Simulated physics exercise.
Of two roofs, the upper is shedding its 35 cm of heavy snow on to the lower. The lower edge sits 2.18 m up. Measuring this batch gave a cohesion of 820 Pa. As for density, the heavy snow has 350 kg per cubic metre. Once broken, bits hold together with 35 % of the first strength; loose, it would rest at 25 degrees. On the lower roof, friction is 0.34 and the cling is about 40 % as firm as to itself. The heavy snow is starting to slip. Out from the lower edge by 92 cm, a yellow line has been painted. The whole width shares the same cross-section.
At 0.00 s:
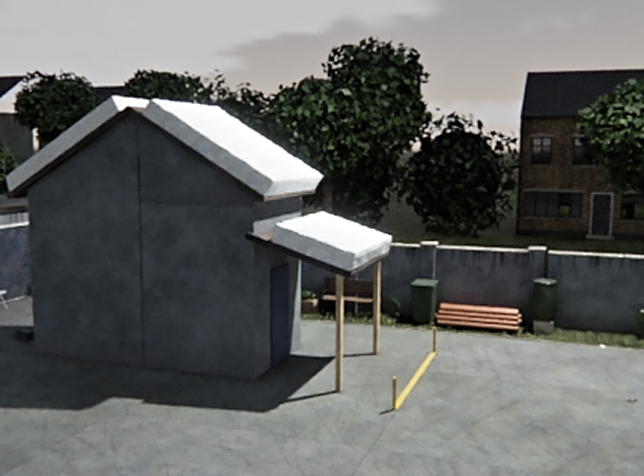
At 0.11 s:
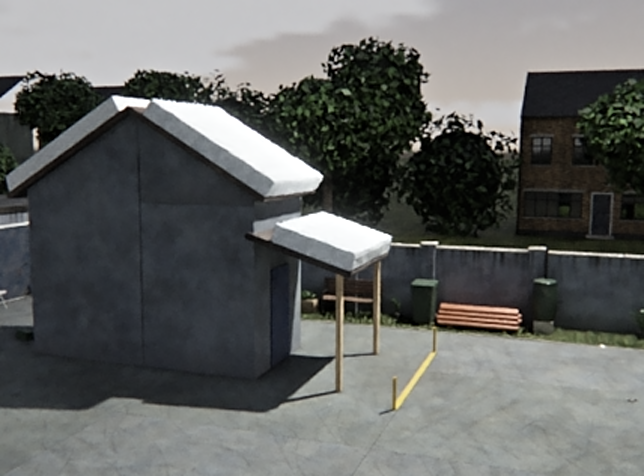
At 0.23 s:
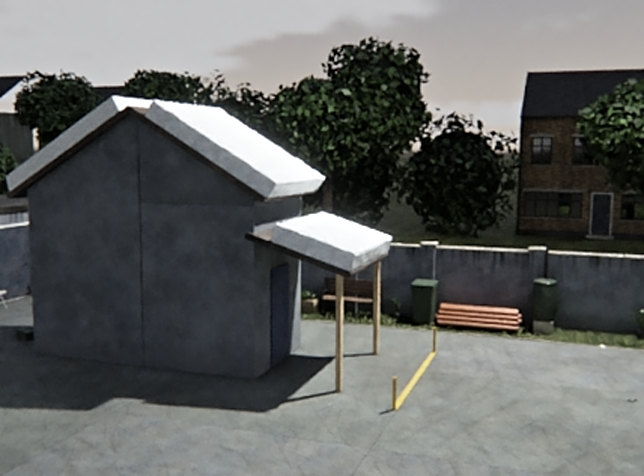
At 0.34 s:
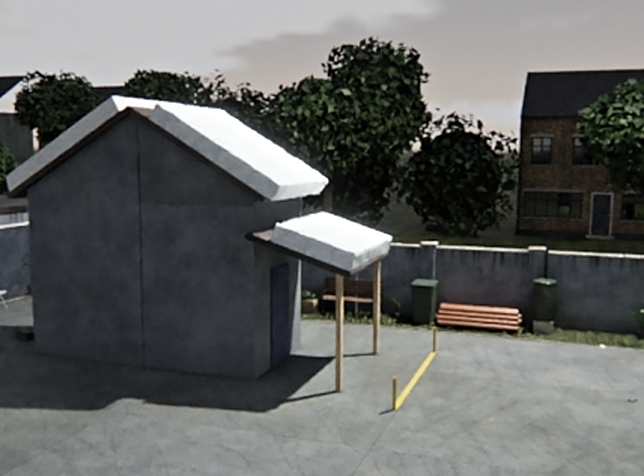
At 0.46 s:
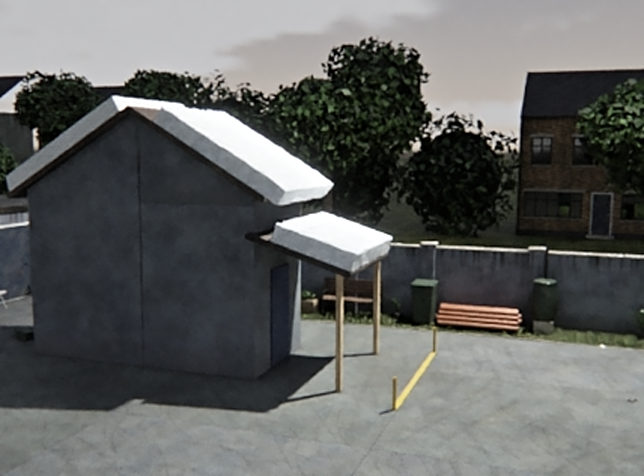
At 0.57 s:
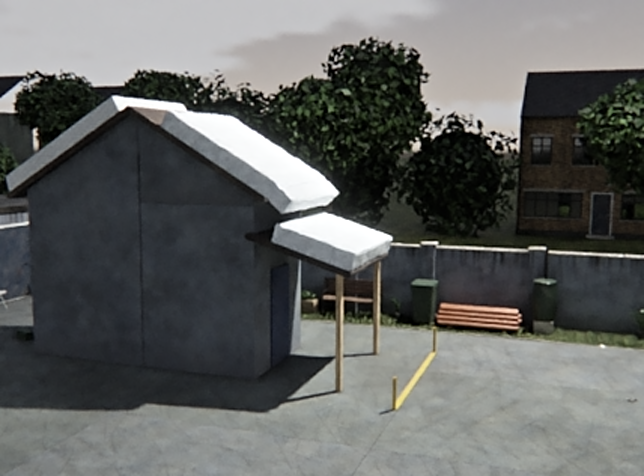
In a paved yard with a grey building, the thick snow on the higher roof slid slowly a short way down to the right, edging out over the snow-covered lower roof, which stayed still.
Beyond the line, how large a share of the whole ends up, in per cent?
Roughly 54 per cent.
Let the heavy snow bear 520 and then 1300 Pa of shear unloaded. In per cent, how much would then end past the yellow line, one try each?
Respectively 65 % and 35 %.
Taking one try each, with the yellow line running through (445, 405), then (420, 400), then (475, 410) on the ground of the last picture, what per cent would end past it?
Respectively 30, 45 and 16 percent would end past it.
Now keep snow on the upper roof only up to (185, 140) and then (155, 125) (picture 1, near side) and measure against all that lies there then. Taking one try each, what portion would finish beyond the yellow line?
About 30 per cent the first time and about 45 per cent the second.
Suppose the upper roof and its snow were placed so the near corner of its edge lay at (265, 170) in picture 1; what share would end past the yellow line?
65 %, roughly.
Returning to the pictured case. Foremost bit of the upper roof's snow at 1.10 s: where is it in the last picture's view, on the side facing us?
It shows up near (336, 230) in the last picture.
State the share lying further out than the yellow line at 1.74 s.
I'd put it at close to 2 in a hundred.
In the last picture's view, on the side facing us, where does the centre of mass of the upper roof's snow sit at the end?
The spot is somewhere around (426, 364).
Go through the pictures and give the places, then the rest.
In the first picture, front end of the heavy snow at (266, 184).
In the second picture, front end of the heavy snow at (267, 184), its middle shifted 1.6 cm.
In the third picture, front end of the heavy snow at (269, 186), its middle shifted 6.6 cm, 2 % of it past the upper edge, in one piece.
In the fourth picture, front end of the heavy snow at (273, 180), its middle shifted 15 cm, 5 % of it past the upper edge, in one piece.
In the fifth picture, front end of the heavy snow at (278, 193), its middle shifted 28 cm, 10 % of it past the upper edge, in one piece.
In the sixth picture, front end of the heavy snow at (285, 195), its middle shifted 44 cm, 15 % of it past the upper edge, cracking.
By 1.10 s, none is below the lower edge and 0 % is past the line.
By 1.74 s, 13 % is below the lower edge and 2 % is past the line.
By 2.37 s, 60 % is below the lower edge and 41 % is past the line.
By 3.00 s, 72 % is below the lower edge and 54 % is past the line.
By 4.00 s, at the end, 74 % is below the lower edge and 54 % is past the line.
